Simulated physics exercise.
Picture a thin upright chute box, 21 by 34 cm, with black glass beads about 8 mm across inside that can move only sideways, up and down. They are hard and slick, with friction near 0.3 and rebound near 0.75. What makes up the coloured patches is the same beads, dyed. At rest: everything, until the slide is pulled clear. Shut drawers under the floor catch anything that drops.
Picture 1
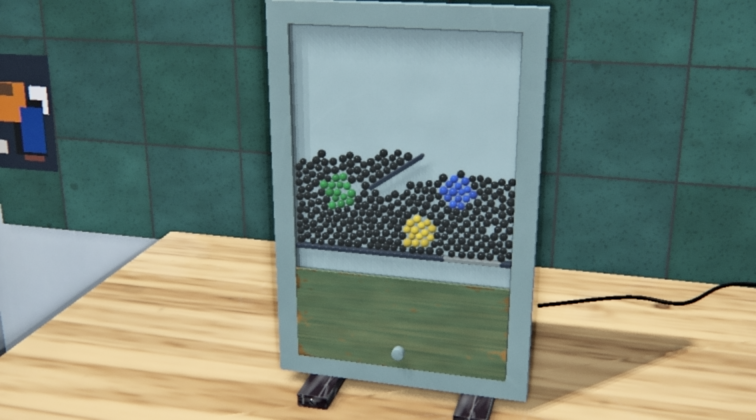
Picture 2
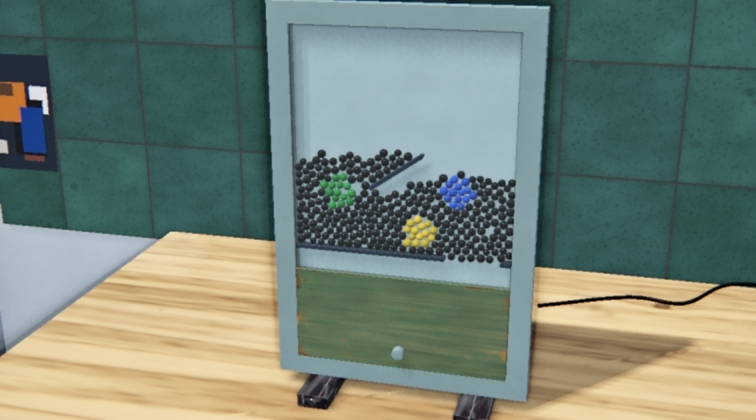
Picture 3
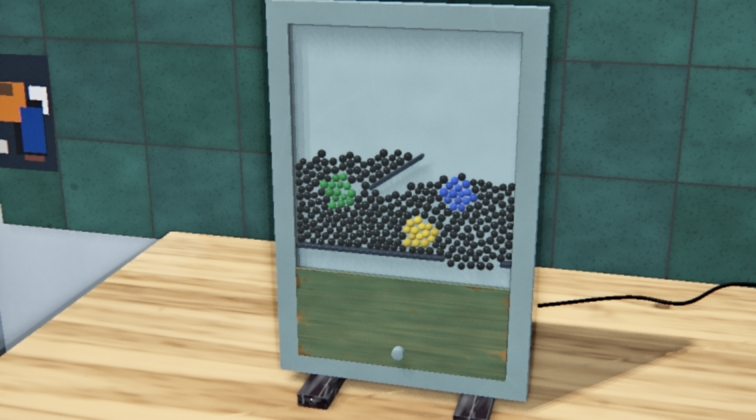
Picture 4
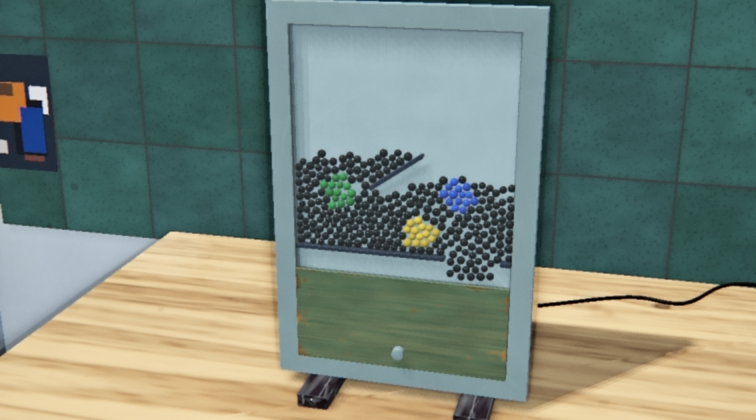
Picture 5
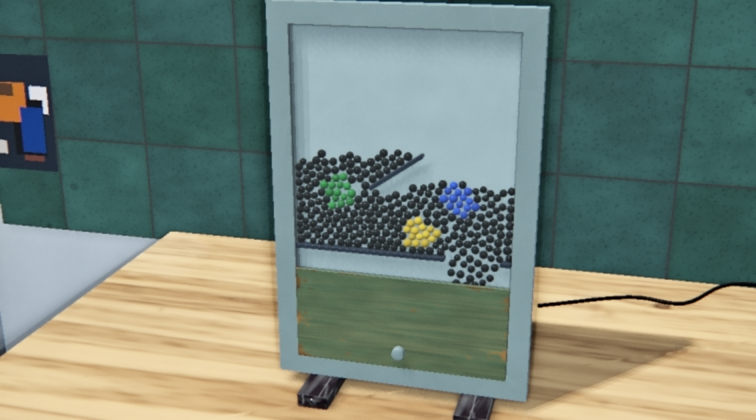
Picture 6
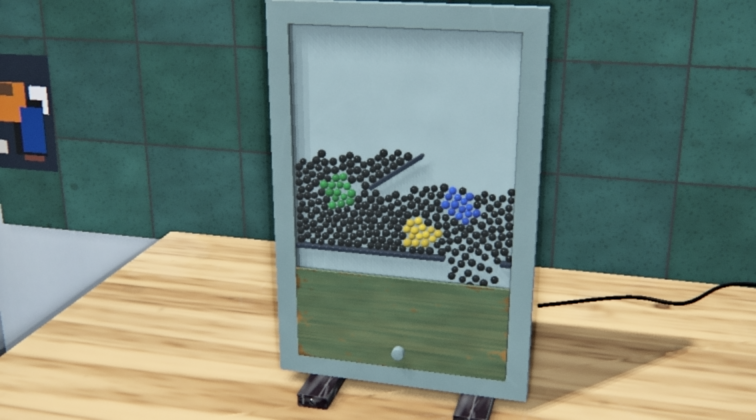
A pale slide at the lower right disappears, and black beads sink through the gap.
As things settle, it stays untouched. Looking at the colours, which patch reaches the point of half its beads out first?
First to half: Blue.
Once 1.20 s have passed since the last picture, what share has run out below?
About 65 %.
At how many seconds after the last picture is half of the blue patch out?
0.2 s, roughly.
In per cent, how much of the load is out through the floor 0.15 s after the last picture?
Fraction out below at that moment: Near 30 per cent.
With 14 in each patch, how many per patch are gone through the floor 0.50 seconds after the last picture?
Tally by patch: Blue = 14, green = 0, yellow = 12.
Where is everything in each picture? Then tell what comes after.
The first frame shows about 300 beads; load centre (399, 214); blue patch (458, 193); green patch (339, 192); yellow patch (419, 232); slide (440, 258) to (505, 264).
The second frame shows load centre (399, 214); 0 out.
The third frame shows load centre (399, 214); 5 out.
The fourth frame shows load centre (399, 214); 13 out.
The fifth frame shows load centre (399, 214); 20 out.
The sixth frame shows load centre (399, 214); 27 out; blue patch (461, 206); green patch (339, 192); yellow patch (420, 234); wall ends (372, 187) to (421, 157).
Then, 0.15 s later than the last picture, 30 % are out; out of 14, blue 6, green 0, yellow 0.
Then, 0.50 s later than the last picture, 45 % are out; out of 14, blue 14, green 0, yellow 11.
Then, 1.20 s later than the last picture, 65 % are out; out of 14, blue 14, green 6, yellow 14.
At rest 3.0 s after the last picture, 80 % are out; out of 14, blue 14, green 12, yellow 14; half out at blue 0.16 s, green 1.29 s, yellow 0.39 s.
